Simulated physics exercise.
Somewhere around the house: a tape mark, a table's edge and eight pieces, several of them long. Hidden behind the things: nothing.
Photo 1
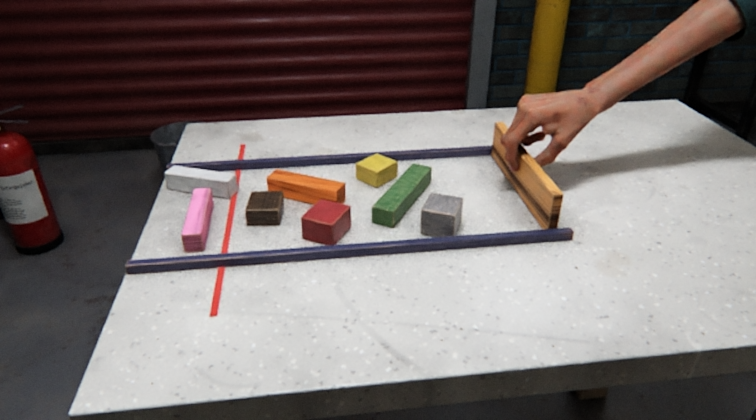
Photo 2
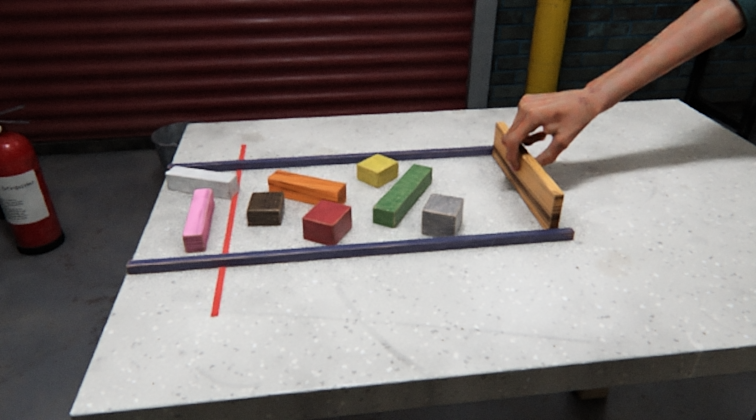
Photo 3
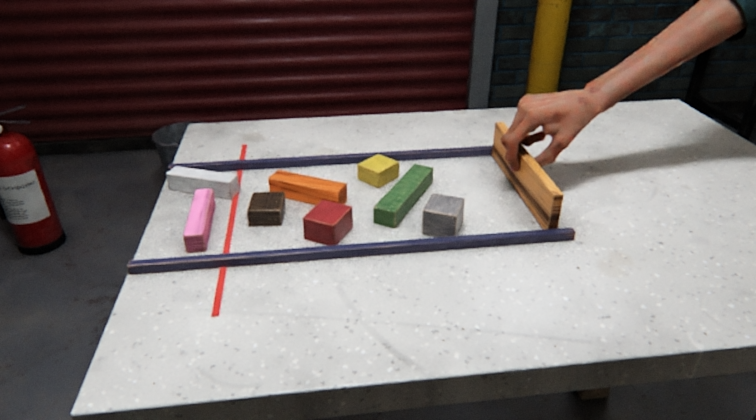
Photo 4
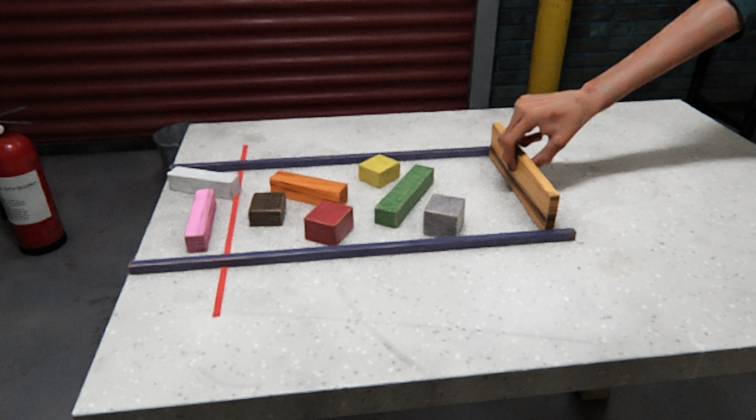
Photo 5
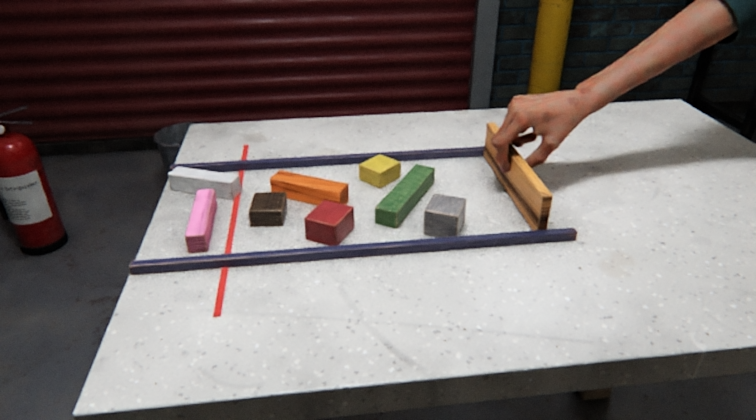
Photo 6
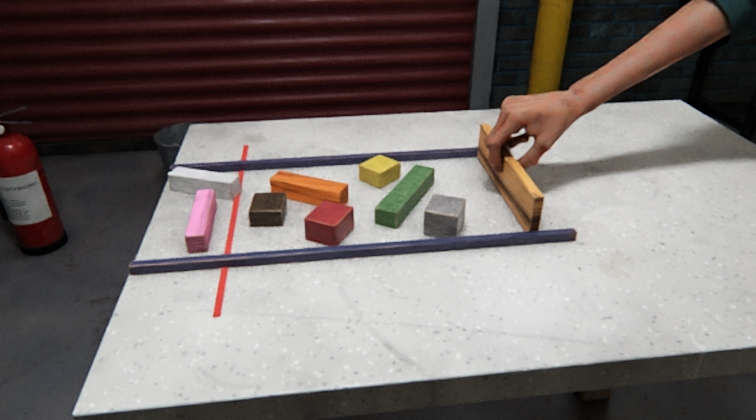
We see eight coloured blocks and bars lying between two dark rails on a speckled tabletop, with a red line across the left part, while a hand holding a wooden board at the right slides it slightly left.
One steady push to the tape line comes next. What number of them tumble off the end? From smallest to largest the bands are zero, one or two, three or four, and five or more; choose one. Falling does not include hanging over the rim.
The right band is one or two.
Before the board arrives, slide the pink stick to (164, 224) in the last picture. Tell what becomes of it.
I reckon from there it drops down.
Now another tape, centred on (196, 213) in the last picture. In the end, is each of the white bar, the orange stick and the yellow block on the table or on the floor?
The white bar topples off, the orange stick topples off, and the yellow block stays put.
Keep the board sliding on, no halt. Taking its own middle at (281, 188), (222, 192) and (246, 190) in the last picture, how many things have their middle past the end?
Per position: 0 / 3 / 2.
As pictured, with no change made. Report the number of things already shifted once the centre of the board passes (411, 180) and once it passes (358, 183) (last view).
First position 3; second position 6.
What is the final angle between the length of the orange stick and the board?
It sits some 0° out of line.
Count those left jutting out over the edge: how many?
The total comes out at 2.
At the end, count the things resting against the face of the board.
All in all, 3.
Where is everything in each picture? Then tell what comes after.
In the first frame, white bar (201, 182); pink stick (199, 219); black block (265, 208); board (522, 172); tape (232, 210).
In the second frame, pink stick (200, 219); grey block (443, 216).
In the third frame, black block (267, 209); red block (328, 223).
In the fourth frame, white bar (204, 183); yellow block (379, 171).
In the fifth frame, pink stick (202, 219); board (513, 173).
In the sixth frame, white bar (205, 183); pink stick (202, 219); black block (268, 209); board (506, 174); tape (235, 210).
Soon after, none off yet; white bar at rest near (205, 183); pink stick at rest near (202, 219); black block at rest near (268, 209).
Then, none off yet; white bar moved a little near (184, 180); pink stick at rest near (201, 219); black block moved about its own width near (238, 205).
At rest, the number that fall off is one or two; fallen, pink stick and white bar.
